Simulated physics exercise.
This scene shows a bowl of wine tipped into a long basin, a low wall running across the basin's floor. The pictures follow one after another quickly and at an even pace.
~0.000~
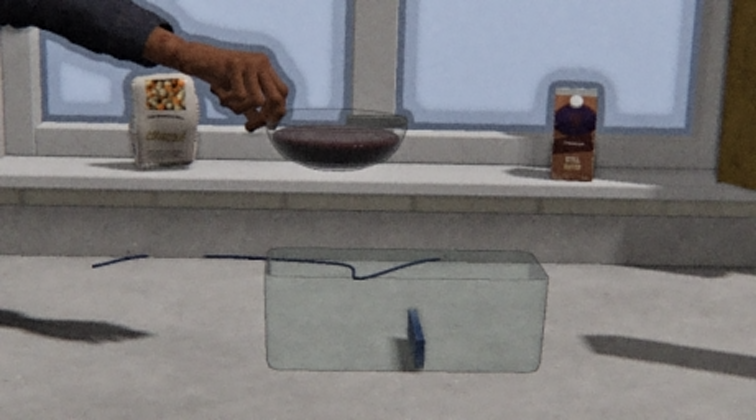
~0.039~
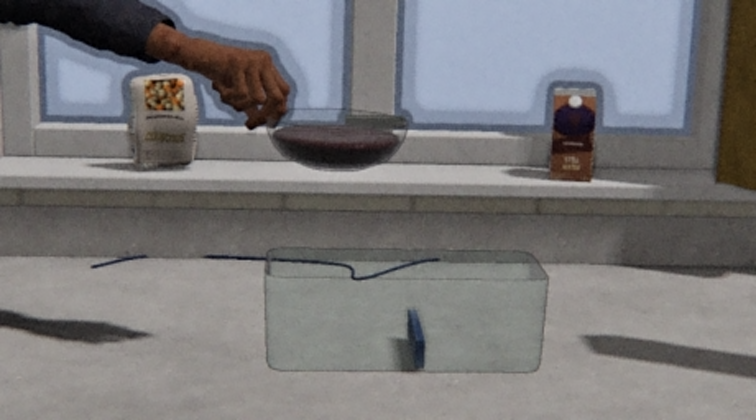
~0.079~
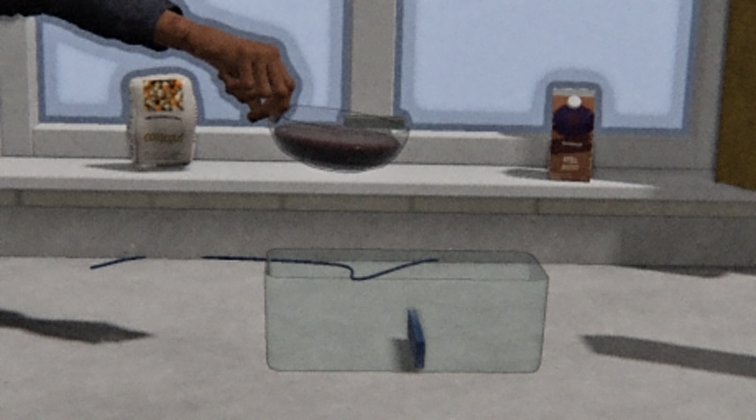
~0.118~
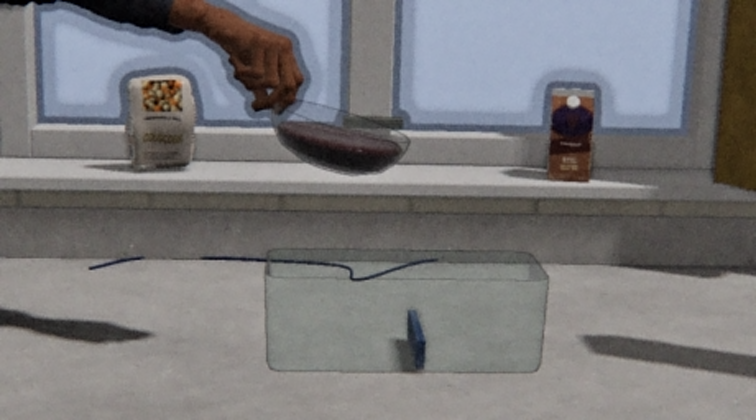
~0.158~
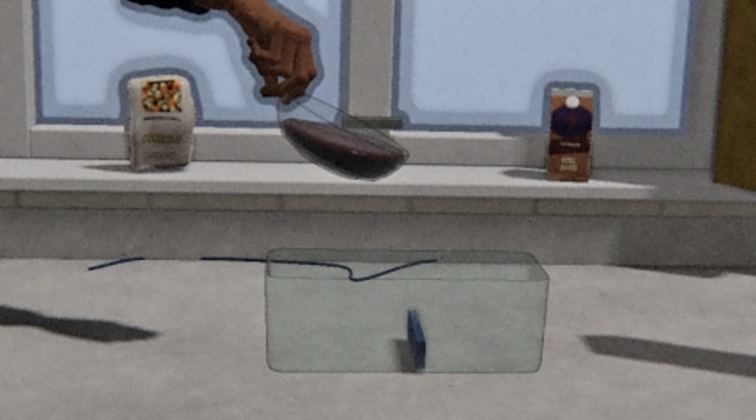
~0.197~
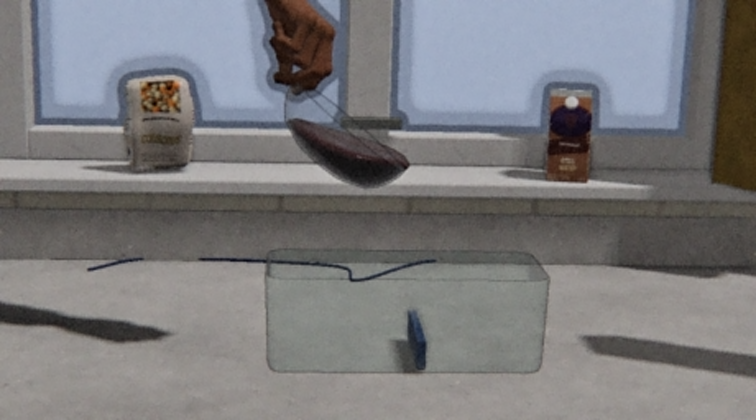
A hand holds a clear bowl of dark liquid above a long, clear basin with a low blue wall inside, then rises and steadily tips the bowl steeply to the right, the liquid shifting toward its lowered right edge.
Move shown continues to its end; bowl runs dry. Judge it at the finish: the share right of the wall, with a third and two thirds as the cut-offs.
At the finish, the right of the wall has a third to two thirds.
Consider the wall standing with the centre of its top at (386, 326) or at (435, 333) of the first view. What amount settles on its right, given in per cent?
You'd get roughly 75 per cent the first time and roughly 40 per cent the second.
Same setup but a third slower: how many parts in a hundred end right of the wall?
Roughly 65 in a hundred.
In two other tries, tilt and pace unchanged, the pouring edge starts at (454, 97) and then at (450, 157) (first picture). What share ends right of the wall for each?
70 and 70 per cent.
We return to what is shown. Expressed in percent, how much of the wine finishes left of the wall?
That works out near 40 in every hundred.
Then, 0.44 s in, the tilt is 108° and 0 per cent is still to pour, 13 is left of the wall and 56 right of it.
Then, 0.61 s in, the tilt is 111° and 0 per cent is still to pour, 26 is left of the wall and 61 right of it.
Then, 0.79 s in, the tilt is 111° and 1 per cent is still to pour, 33 is left of the wall and 57 right of it.
Then, 0.99 s in, the tilt is 111° and 0 per cent is still to pour, 38 is left of the wall and 57 right of it.
Finally, 39 per cent lies left of the wall, 56 right of it and 5 outside.
